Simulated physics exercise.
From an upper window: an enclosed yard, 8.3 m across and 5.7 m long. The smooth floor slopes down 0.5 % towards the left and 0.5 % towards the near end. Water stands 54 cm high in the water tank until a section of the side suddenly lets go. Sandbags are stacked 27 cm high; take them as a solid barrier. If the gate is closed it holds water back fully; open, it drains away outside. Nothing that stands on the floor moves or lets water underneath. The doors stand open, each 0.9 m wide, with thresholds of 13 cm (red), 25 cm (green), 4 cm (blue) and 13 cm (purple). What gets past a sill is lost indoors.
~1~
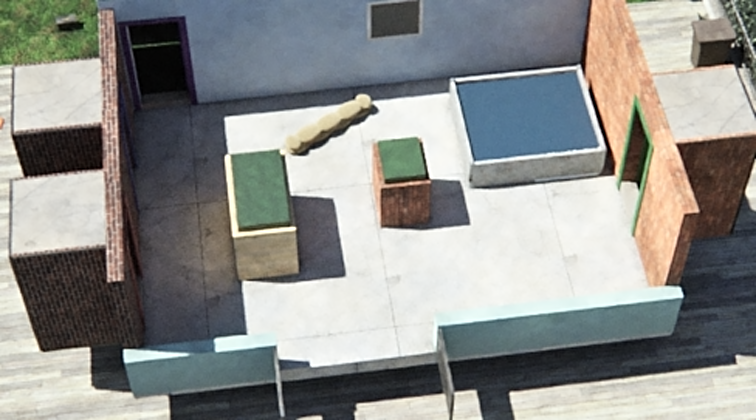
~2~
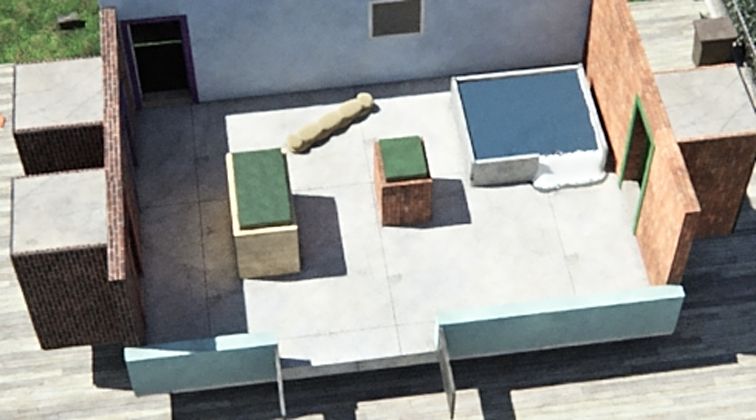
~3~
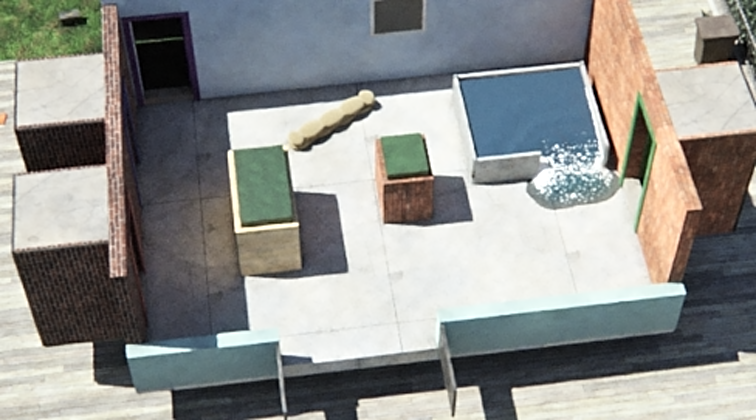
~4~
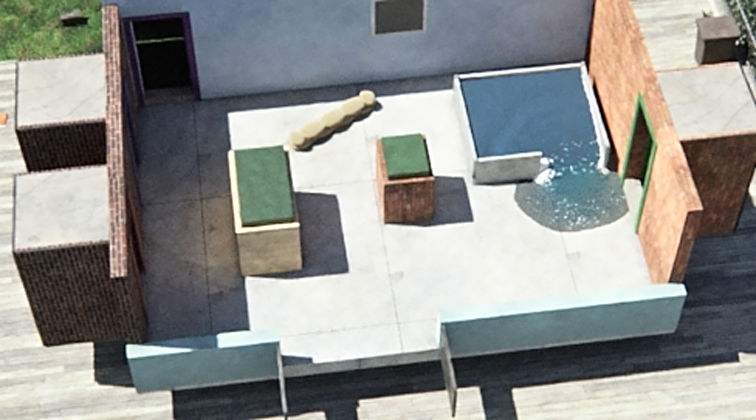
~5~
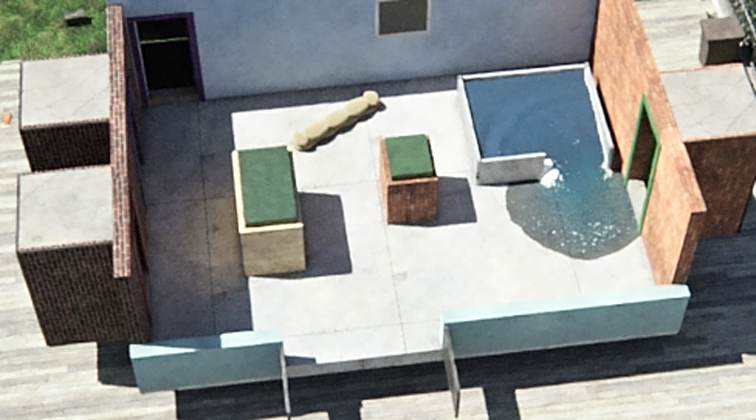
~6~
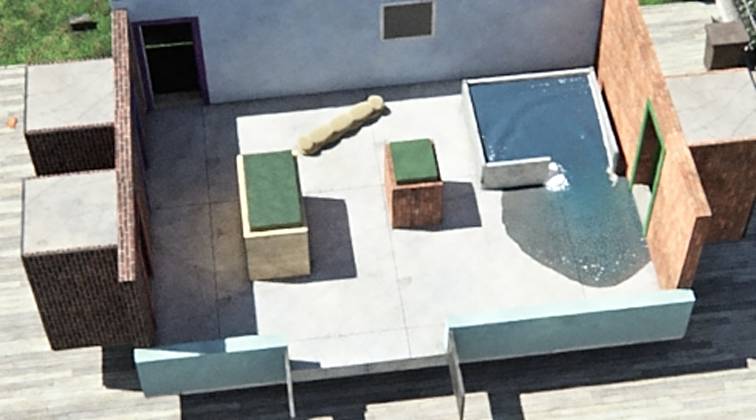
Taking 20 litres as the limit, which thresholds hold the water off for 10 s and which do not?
Within that time: At the red door it keeps below the limit; at the green door it stays under the limit; at the blue door it keeps below the limit; at the purple door it does not reach the limit.
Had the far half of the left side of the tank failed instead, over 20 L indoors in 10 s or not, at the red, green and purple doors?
Then: Red below, green not over, purple under.
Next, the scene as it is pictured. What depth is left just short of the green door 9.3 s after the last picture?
Some 7.5 cm.
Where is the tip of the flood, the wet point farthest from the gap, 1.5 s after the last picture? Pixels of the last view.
At about (439, 341).
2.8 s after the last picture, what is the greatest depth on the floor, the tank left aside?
About 27 cm.
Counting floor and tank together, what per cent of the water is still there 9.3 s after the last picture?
Roughly 92 in a hundred.
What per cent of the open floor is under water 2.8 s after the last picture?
Near 35 per cent is wet.
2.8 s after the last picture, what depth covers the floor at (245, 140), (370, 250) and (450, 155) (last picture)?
Roughly 0, 1 and 0 cm, in turn.
Then, 0.7 s after the last picture water covers 15 % of the floor and is deepest (41 cm) near (668, 315); red door not reached, green door 24 cm at the sill, 0 L in, blue door not reached, purple door not reached.
Then, 1.5 s after the last picture water covers 20 % of the floor and is deepest (42 cm) near (658, 316); red door not reached, green door 22 cm at the sill, 1 L in, blue door not reached, purple door not reached.
Then, 2.8 s after the last picture water covers 35 % of the floor and is deepest (27 cm) near (636, 319); red door not reached, green door 15 cm at the sill, 1 L in, blue door not reached, purple door not reached.
Then, 5.3 s after the last picture water covers 60 % of the floor and is deepest (17 cm) near (592, 324); red door 14 cm at the sill, 3 L in, green door 12 cm at the sill, 1 L in, blue door not reached, purple door not reached.
Then, 9.3 s after the last picture water covers 90 % of the floor and is deepest (12 cm) near (158, 373); red door 11 cm at the sill, 6 L in, green door 8 cm at the sill, 1 L in, blue door 4 cm at the sill, 0 L in, purple door 8 cm at the sill, 0 L in.
